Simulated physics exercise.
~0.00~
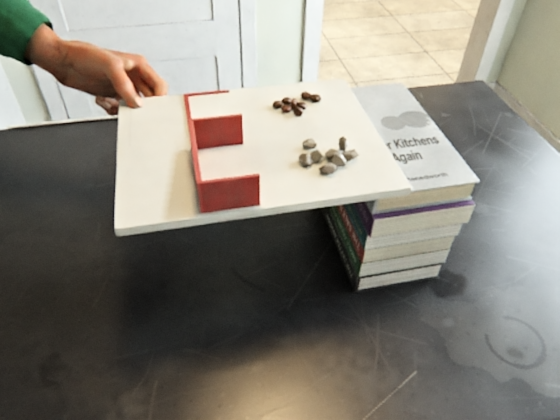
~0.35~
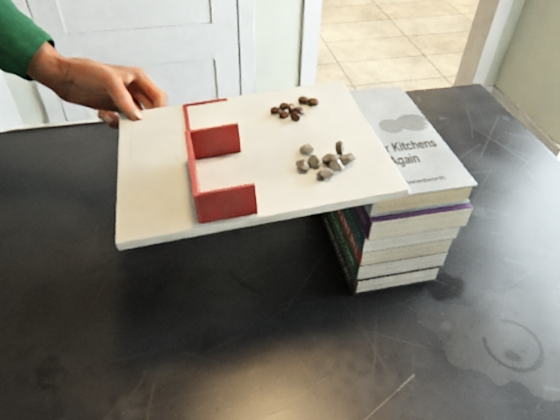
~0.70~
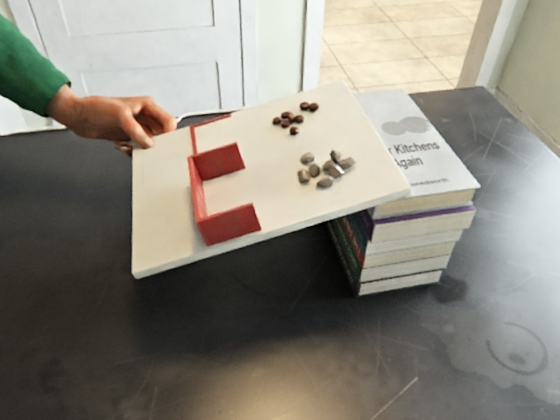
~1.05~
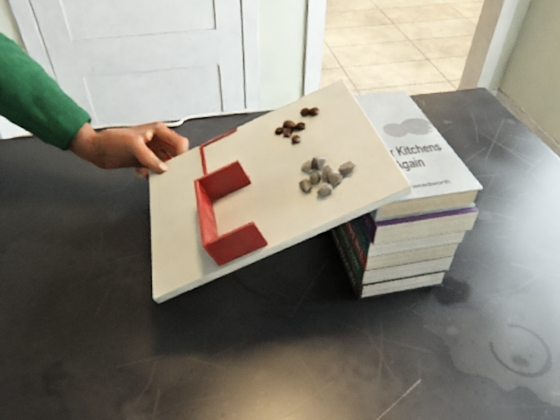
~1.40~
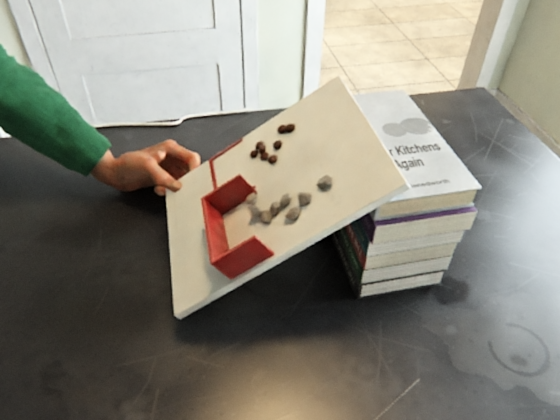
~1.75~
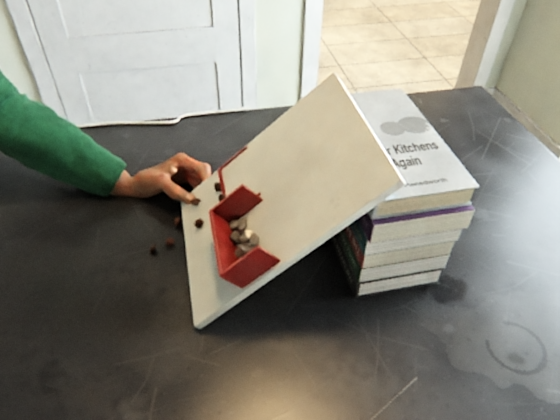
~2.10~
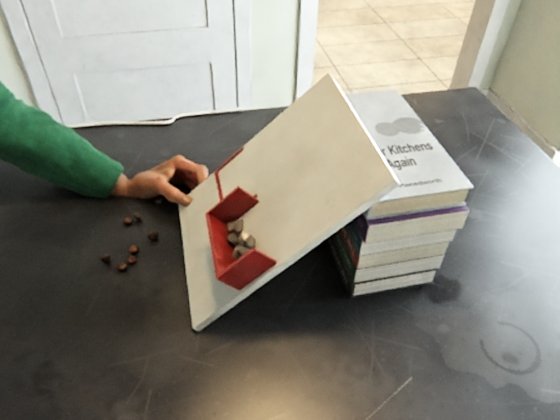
A hand tilts a white board until grey pebbles gather behind red barriers and brown pieces spill off.
